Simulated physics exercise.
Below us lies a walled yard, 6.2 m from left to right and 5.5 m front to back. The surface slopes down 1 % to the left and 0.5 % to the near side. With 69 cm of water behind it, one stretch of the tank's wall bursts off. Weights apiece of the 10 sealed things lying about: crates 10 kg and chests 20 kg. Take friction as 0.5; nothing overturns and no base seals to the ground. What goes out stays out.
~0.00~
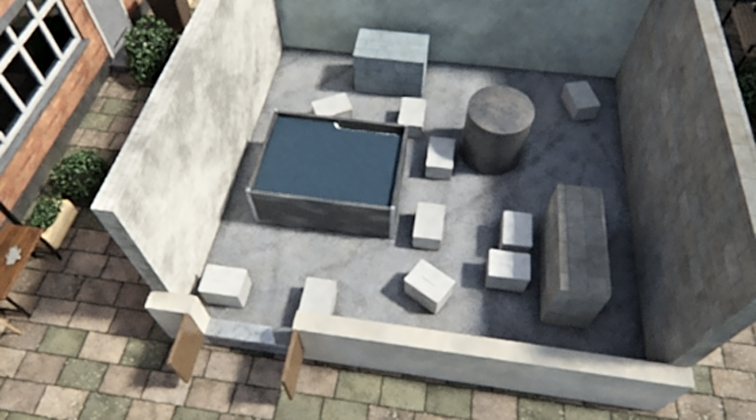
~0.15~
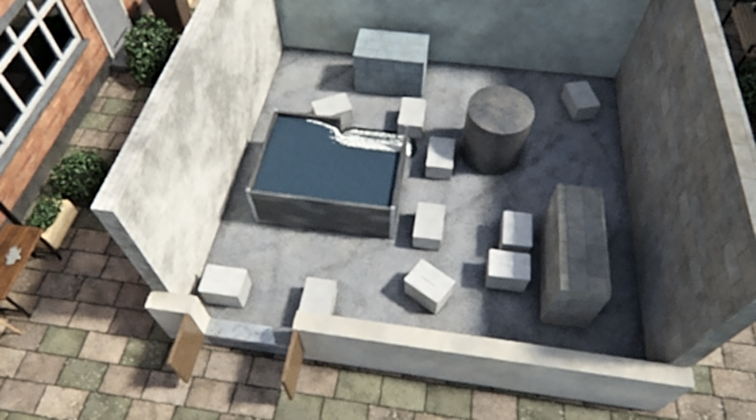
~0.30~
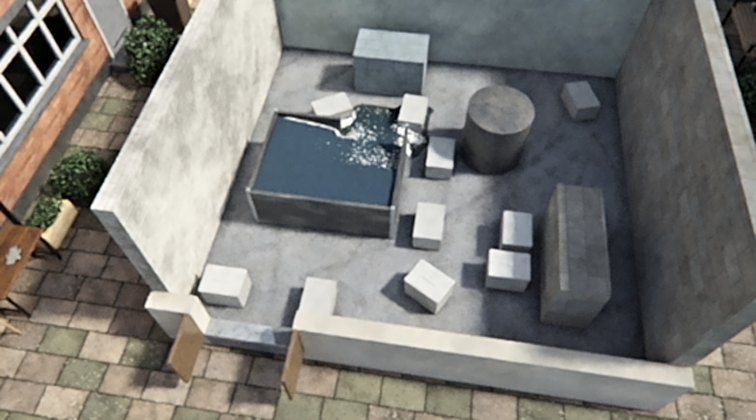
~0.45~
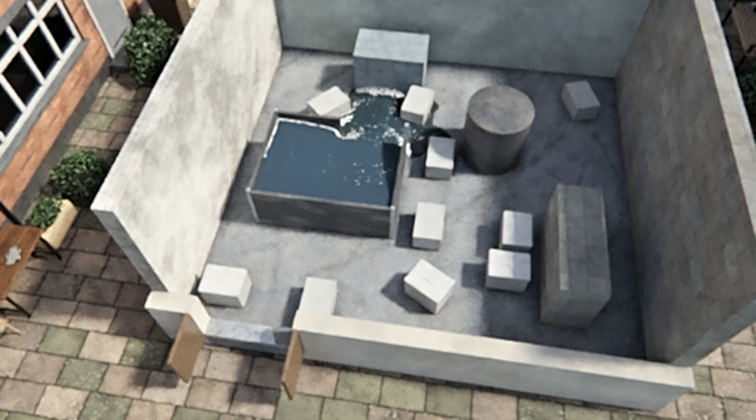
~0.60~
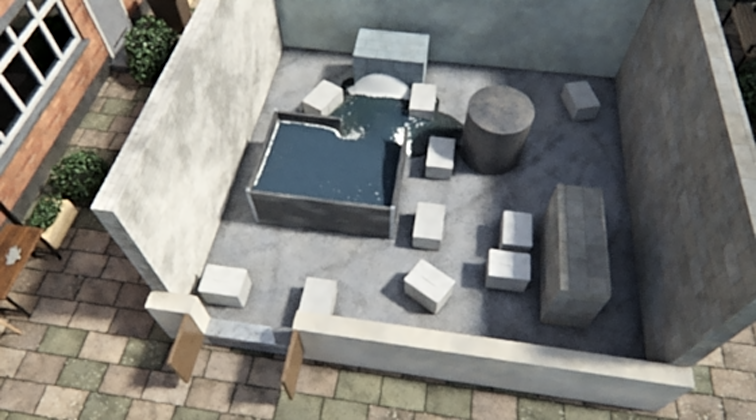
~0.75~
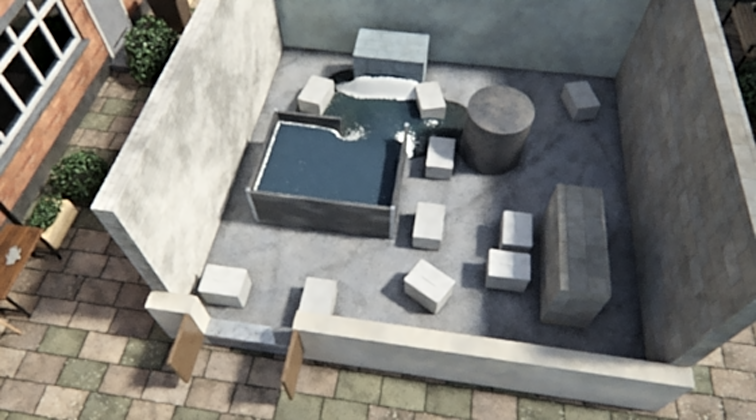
Water bursts through the tank's far wall, spreads across the yard and pushes two crates apart.
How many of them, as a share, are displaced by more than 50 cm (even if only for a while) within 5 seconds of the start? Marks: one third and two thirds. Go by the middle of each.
It is under a third.
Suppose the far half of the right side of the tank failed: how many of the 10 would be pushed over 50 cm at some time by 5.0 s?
In that case 5 of them.
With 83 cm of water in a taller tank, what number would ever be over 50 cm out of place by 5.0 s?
Then 4.
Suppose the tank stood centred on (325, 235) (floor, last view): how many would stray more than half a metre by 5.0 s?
Then 4.
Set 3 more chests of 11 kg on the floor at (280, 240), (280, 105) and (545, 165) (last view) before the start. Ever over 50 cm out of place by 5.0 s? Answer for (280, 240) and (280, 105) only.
In turn: Less, over.
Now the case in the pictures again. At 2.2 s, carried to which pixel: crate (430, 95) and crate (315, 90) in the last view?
Around (591, 70) and (269, 93).
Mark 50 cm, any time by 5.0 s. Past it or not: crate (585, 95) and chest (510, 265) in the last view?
In turn: Over, under.
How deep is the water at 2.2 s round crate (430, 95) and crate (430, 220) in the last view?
Roughly 11 and 0 cm.
After 1.1 s 2 of 10 are over 50 cm from their spots; 0 afloat.
After 2.2 s 2 of 10 are over 50 cm from their spots; 2 afloat.
After 3.5 s 3 of 10 are over 50 cm from their spots; 3 afloat.
After 5.0 s 3 of 10 are over 50 cm from their spots, and 3 have been at some point; 2 afloat.
